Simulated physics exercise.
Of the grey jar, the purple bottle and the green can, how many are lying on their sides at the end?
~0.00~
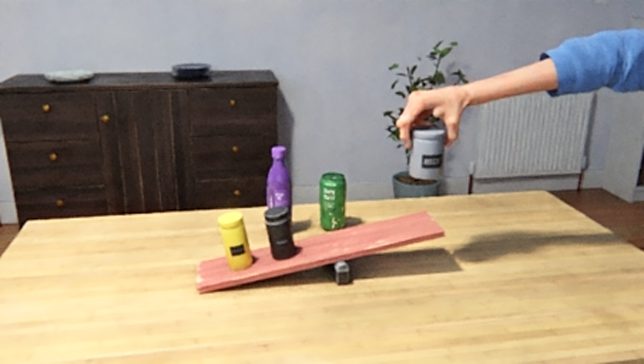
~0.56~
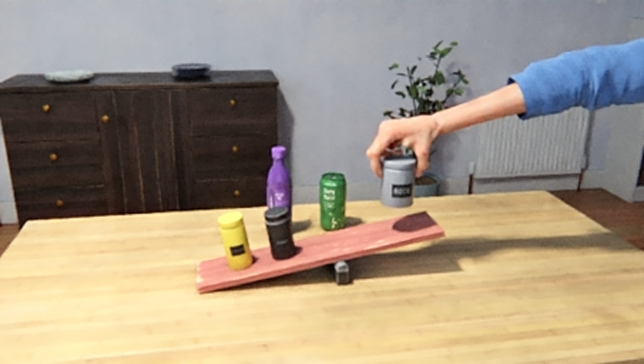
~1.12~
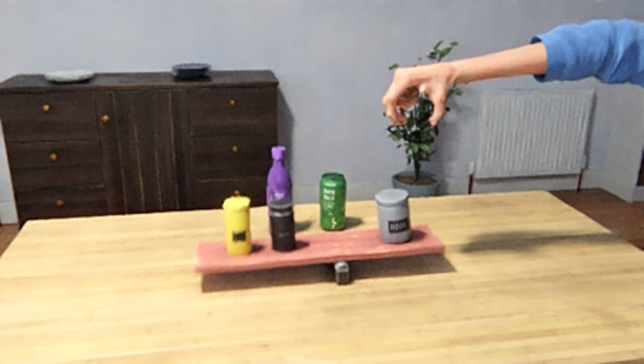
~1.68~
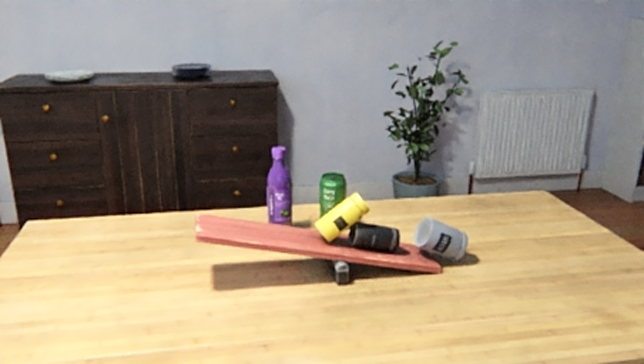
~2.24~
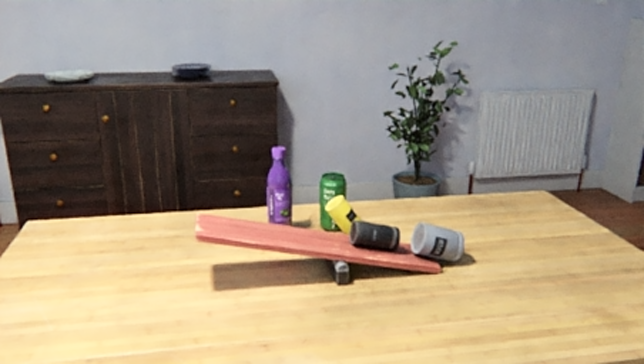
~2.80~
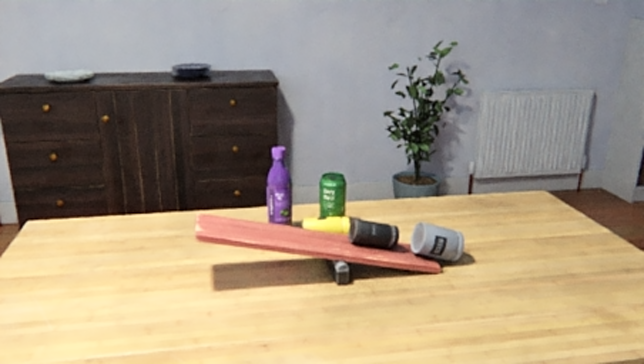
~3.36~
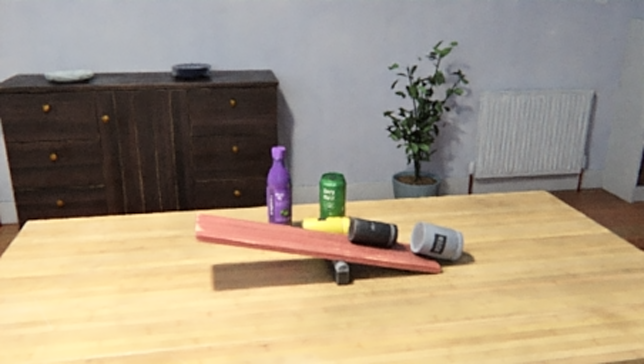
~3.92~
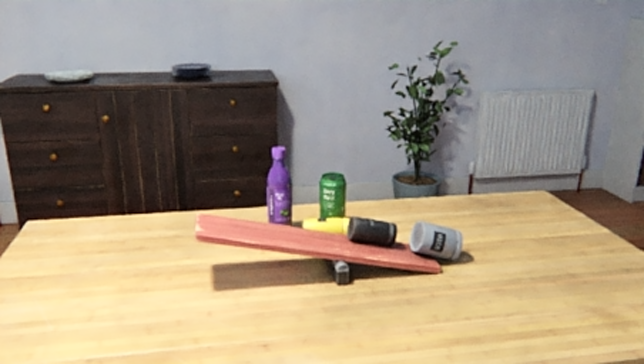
Only one of them is, the grey jar. The purple bottle and the green can are still standing upright.
On a wooden table, a hand lowered a grey jar onto the raised right end of a red plank and let go; the plank swung down to the right, toppling the jar and the yellow and black shakers, which ended lying on their sides.
